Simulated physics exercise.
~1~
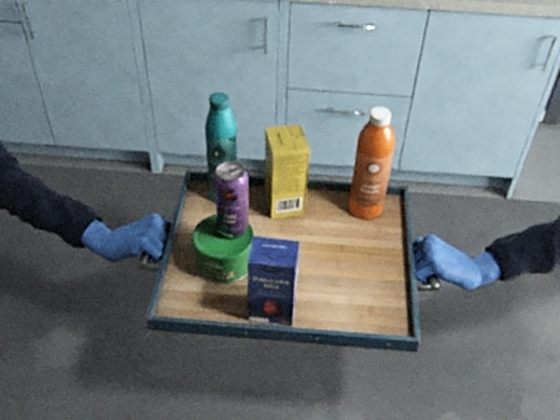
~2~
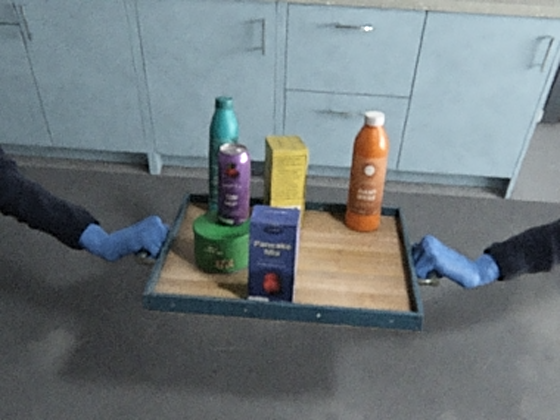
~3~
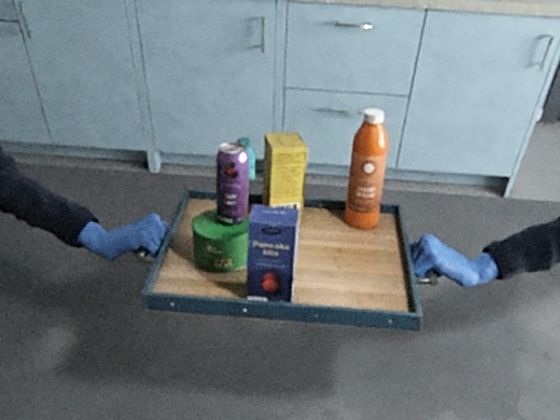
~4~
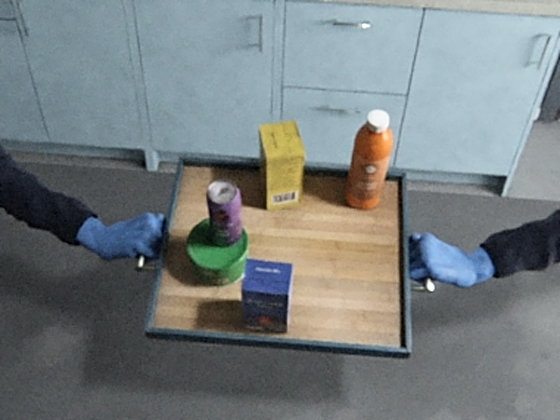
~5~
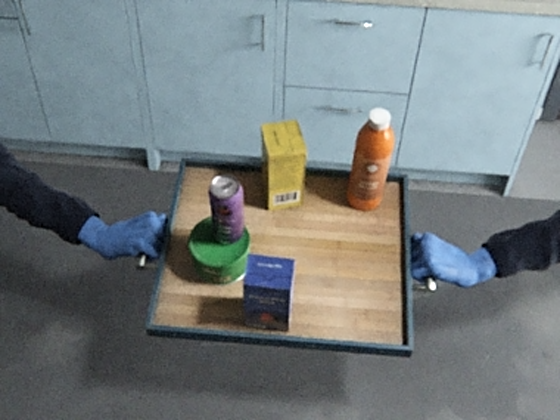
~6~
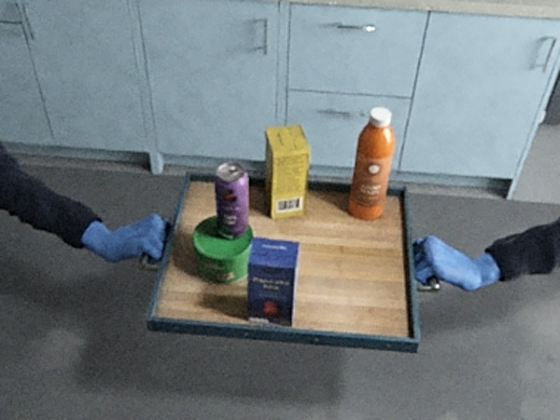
In a kitchen with pale blue cabinets, seen from in front and slightly above, two blue-gloved hands hold a wooden serving tray with a dark rim. A turquoise bottle stands at the back left, a yellow carton at the back centre and an orange bottle at the back right, with a purple can, green tub and blue carton nearer the front. The far edge dips, and the turquoise bottle drops off behind the tray, out of sight. The tray then swings the other way, near edge down, before returning to its starting position. The other five items remain standing on it.
